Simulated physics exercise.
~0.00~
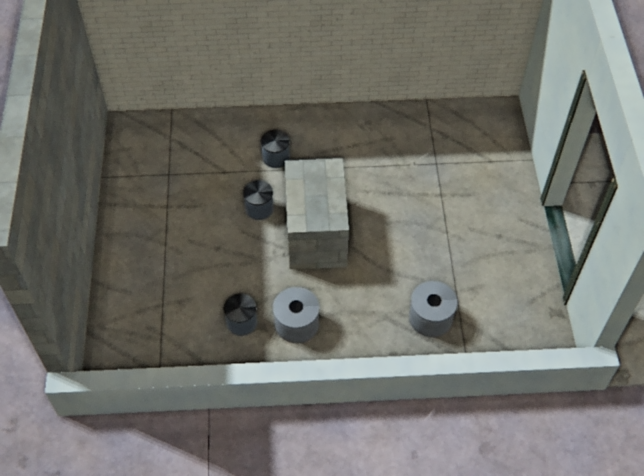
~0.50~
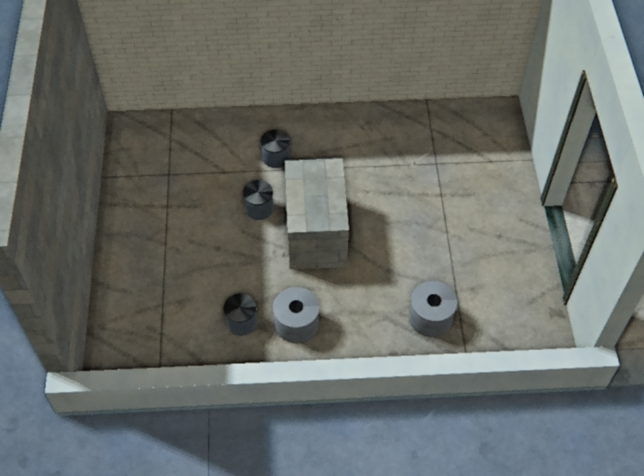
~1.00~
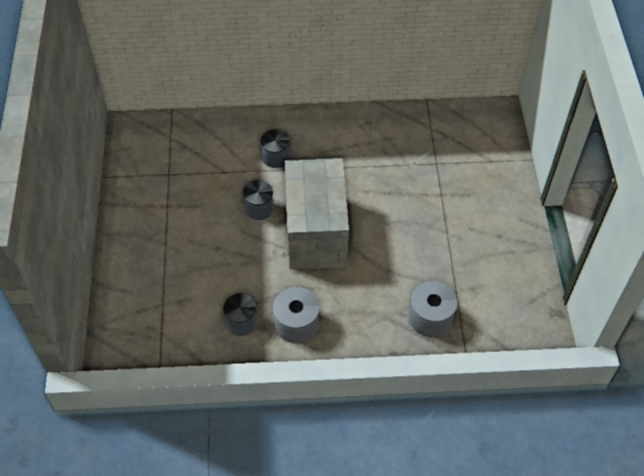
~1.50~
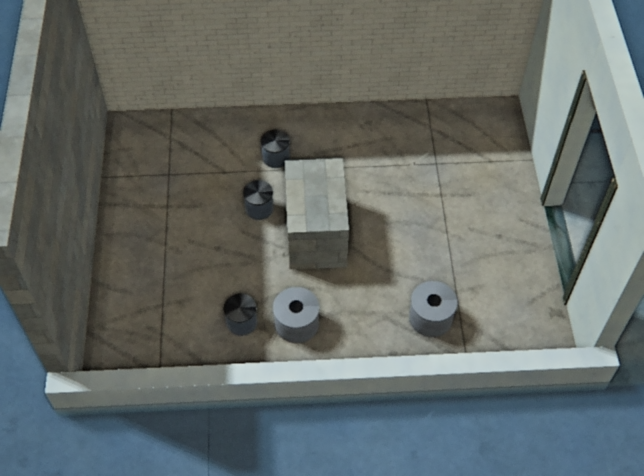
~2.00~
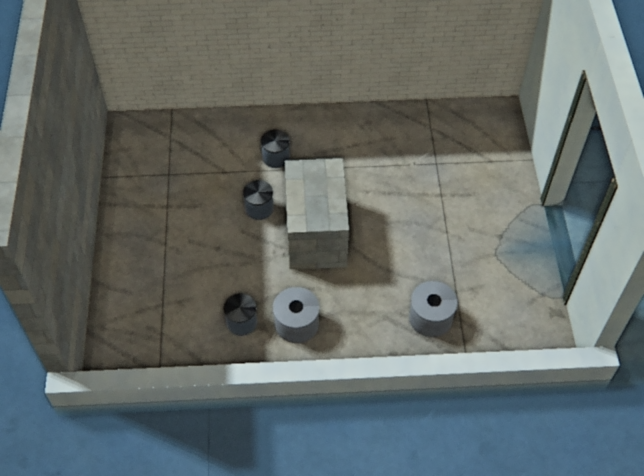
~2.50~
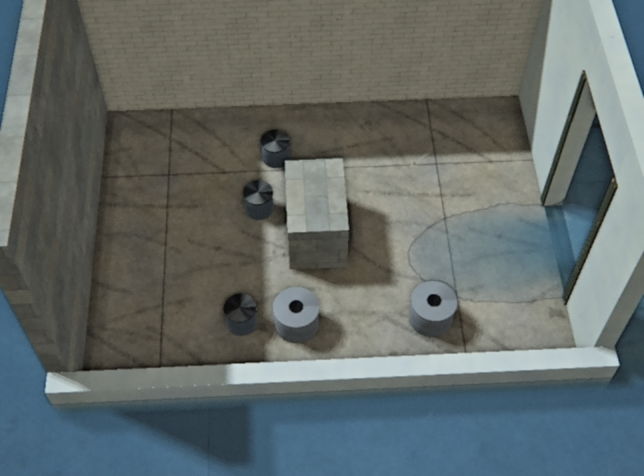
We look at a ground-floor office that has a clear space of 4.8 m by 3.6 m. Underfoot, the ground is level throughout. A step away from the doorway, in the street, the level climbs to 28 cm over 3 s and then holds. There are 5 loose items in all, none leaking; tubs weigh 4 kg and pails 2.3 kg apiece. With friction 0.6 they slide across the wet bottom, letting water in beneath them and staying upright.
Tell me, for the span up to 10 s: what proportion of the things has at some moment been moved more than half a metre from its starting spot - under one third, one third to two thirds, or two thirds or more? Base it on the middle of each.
Two thirds or more.
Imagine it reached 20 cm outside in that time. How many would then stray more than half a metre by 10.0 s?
Count under that change: 4.
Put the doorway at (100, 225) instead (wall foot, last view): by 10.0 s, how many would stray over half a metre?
You'd get 5 in that case.
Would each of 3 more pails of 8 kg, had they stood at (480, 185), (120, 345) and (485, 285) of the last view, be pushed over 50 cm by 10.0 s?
One: Within it. Two: Beyond it. Three: Beyond it.
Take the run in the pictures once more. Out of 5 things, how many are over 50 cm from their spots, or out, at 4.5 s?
I make it 2.
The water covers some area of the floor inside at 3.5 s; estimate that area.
Near 6.0 m2 in all.
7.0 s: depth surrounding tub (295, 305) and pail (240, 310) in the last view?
Close to 15 and 9 centimetres.
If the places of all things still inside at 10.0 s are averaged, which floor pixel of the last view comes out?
Averaged position, last view: Near pixel (231, 240).
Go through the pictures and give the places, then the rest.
A tub at (434, 301), on the bottom; a pail at (275, 141) rests on the ground; water covers 0.0 m2; 0 of 5 have shifted, in the first picture.
A tub at (434, 301), on the bottom; a pail at (275, 141), on the bottom; 0.0 m2 under water; 0 of 5 have shifted, in the second picture.
A tub at (434, 301) rests on the ground; a pail at (275, 141), on the bottom; water covers 0.0 m2; 0 of 5 have shifted, in the third picture.
A tub at (434, 301), on the bottom; a pail at (275, 141) rests on the ground; 0.0 m2 under water; 0 of 5 have shifted, in the fourth picture.
A tub at (434, 301), on the bottom; a pail at (275, 141) rests on the ground; water covers 0.5 m2; 0 of 5 have shifted, in the fifth picture.
A tub at (434, 301) rests on the ground; a pail at (275, 141) rests on the ground; water covers 1.5 m2; 0 of 5 have shifted, in the sixth picture.
After 3.5 s 0 of 5 are over 50 cm from their spots; 0 afloat.
After 4.5 s 2 of 5 are over 50 cm from their spots; 2 afloat.
After 7.0 s 4 of 5 are over 50 cm from their spots; 4 afloat.
After 10.0 s 5 of 5 are over 50 cm from their spots, and 5 have been at some point; 5 afloat.
